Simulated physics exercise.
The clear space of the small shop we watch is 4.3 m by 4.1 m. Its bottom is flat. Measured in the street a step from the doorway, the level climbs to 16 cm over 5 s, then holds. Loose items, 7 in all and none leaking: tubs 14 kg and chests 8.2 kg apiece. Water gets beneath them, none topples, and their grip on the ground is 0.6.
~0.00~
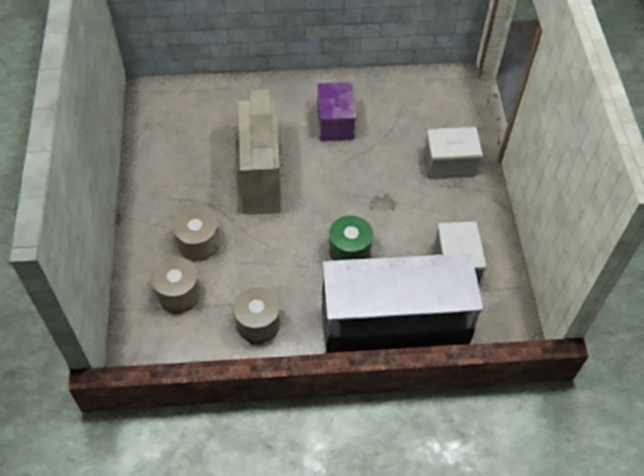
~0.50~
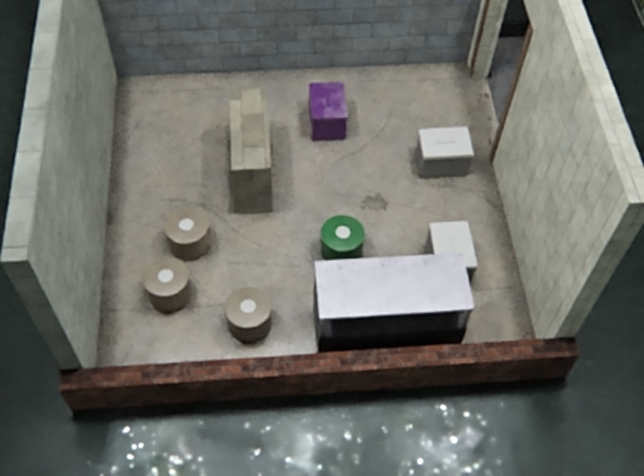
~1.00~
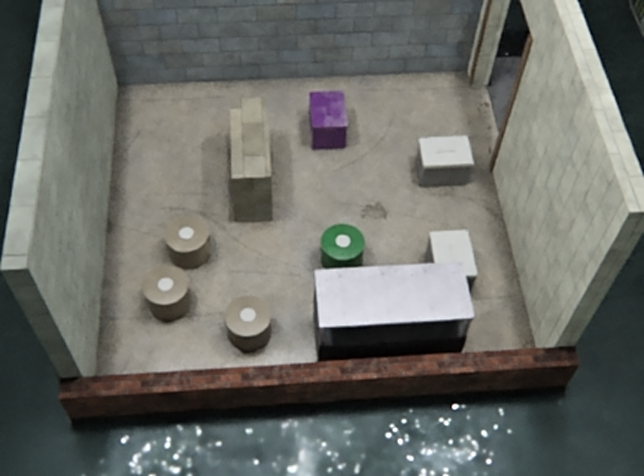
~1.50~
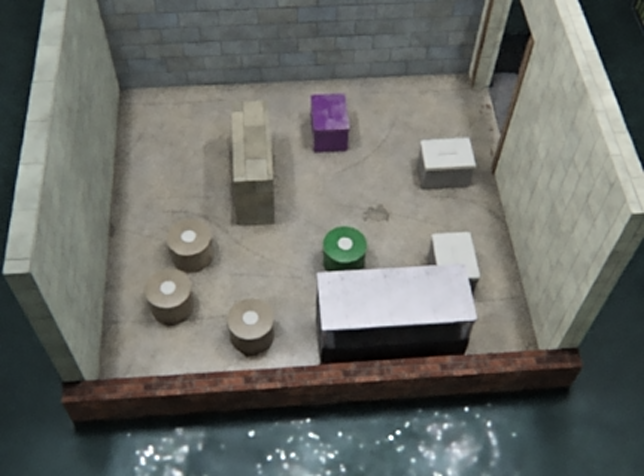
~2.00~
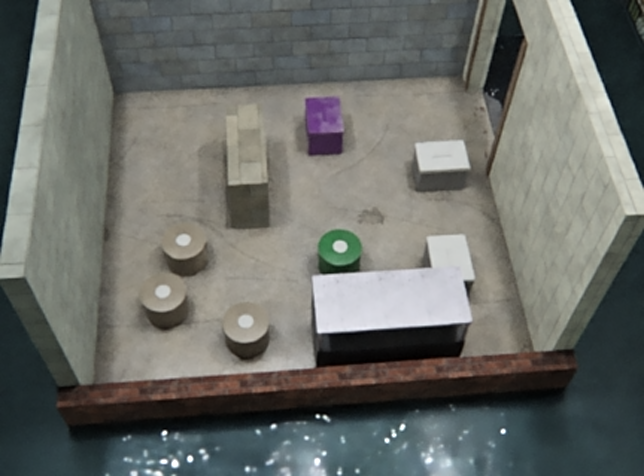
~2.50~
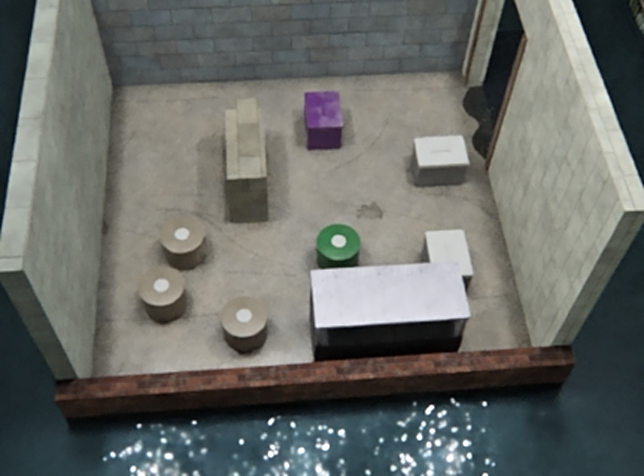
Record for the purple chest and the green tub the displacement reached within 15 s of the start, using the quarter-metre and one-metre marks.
Recorded: Purple chest beyond the one-metre mark, green tub short of the quarter-metre mark.
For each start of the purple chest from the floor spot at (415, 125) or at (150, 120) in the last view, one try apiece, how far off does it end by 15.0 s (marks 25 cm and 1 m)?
Try one: Large displacement; try two: Large displacement.
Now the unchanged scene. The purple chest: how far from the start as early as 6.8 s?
I'd put it at around 60 cm.
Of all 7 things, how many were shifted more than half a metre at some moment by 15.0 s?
Tally: 1.
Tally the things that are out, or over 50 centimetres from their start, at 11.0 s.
1.
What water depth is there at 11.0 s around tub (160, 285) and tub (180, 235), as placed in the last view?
I'd estimate 4 cm for the first and 5 cm for the second.
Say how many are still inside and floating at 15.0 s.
The number is 6.
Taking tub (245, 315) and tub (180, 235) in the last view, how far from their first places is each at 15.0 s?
One is off by 40 cm, the other by 5 cm, in the order asked.
After 3.5 s the purple chest is near (323, 109), 0.0 m from its start, aground; the green tub is near (339, 242), 0.0 m from its start, aground; 0 afloat.
After 6.8 s the purple chest is near (266, 104), 0.7 m from its start, afloat; the green tub is near (339, 242), 0.0 m from its start, aground; 1 afloat.
After 11.0 s the purple chest is near (133, 230), 2.6 m from its start, afloat; the green tub is near (339, 242), 0.0 m from its start, aground; 1 afloat.
After 15.0 s the purple chest is near (211, 322), 3.0 m from its start, afloat; the green tub is near (340, 242), 0.0 m from its start, aground; 6 afloat.
